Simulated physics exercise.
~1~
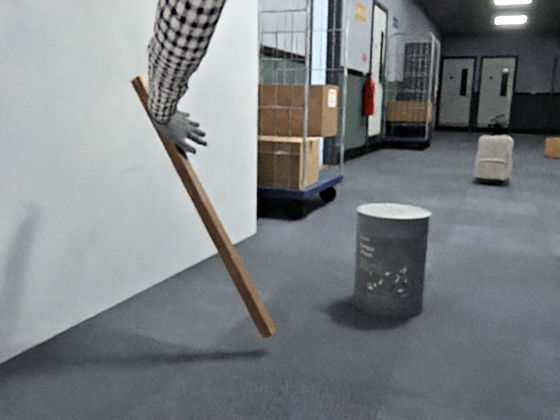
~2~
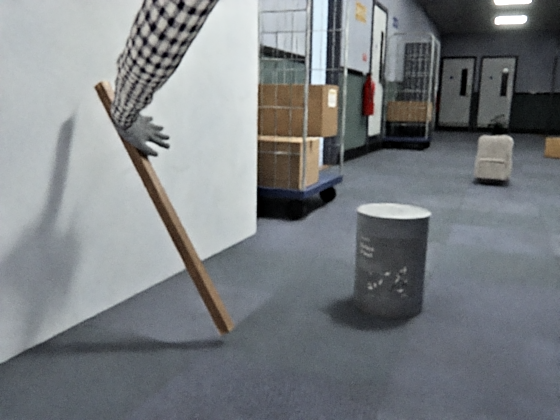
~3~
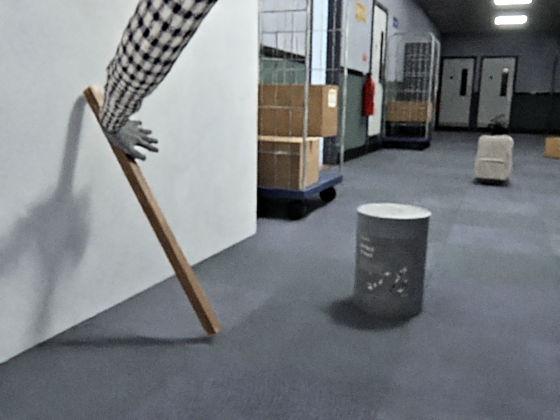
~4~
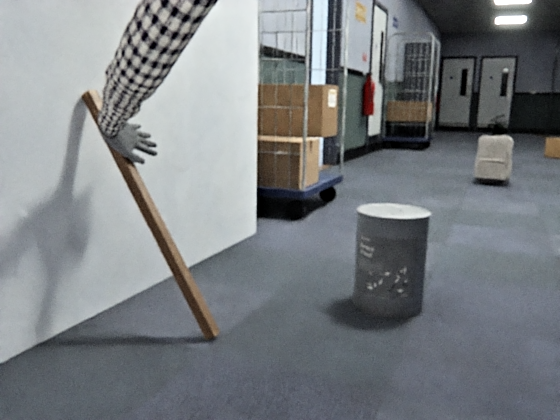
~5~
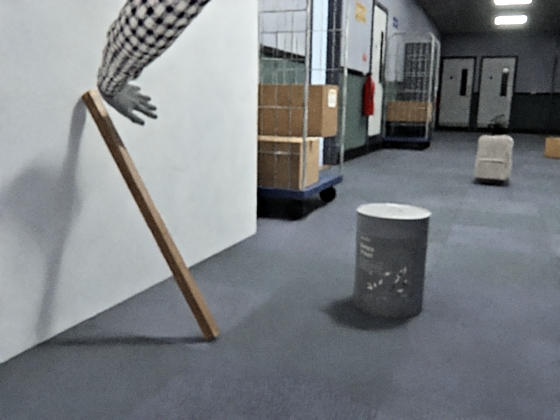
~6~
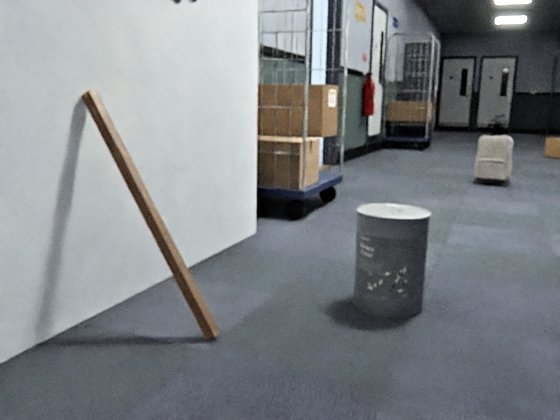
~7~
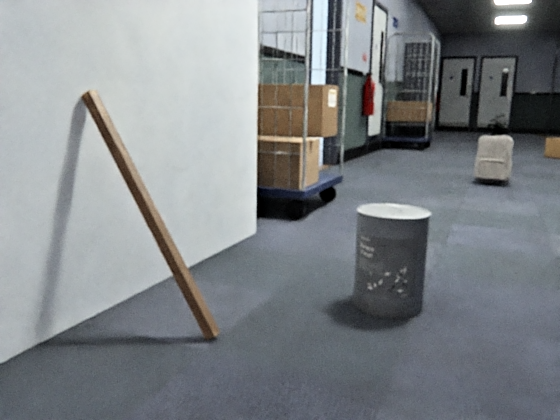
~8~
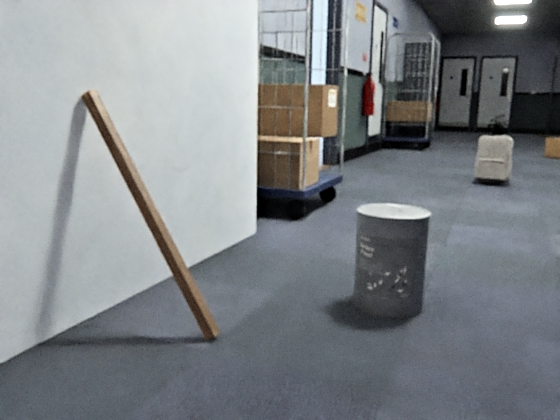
In a carpeted corridor with caged carts of cardboard boxes and a pale suitcase farther back, a gloved hand in a checkered sleeve holds a brown pole at a slant near a white wall. A grey pail stands to the right. The hand moves the pole left until its top rests against the wall and its foot sits on the floor. After holding it there briefly, the hand lets go and draws back up out of view. The pole stays leaning, still, and the pail remains in its place.
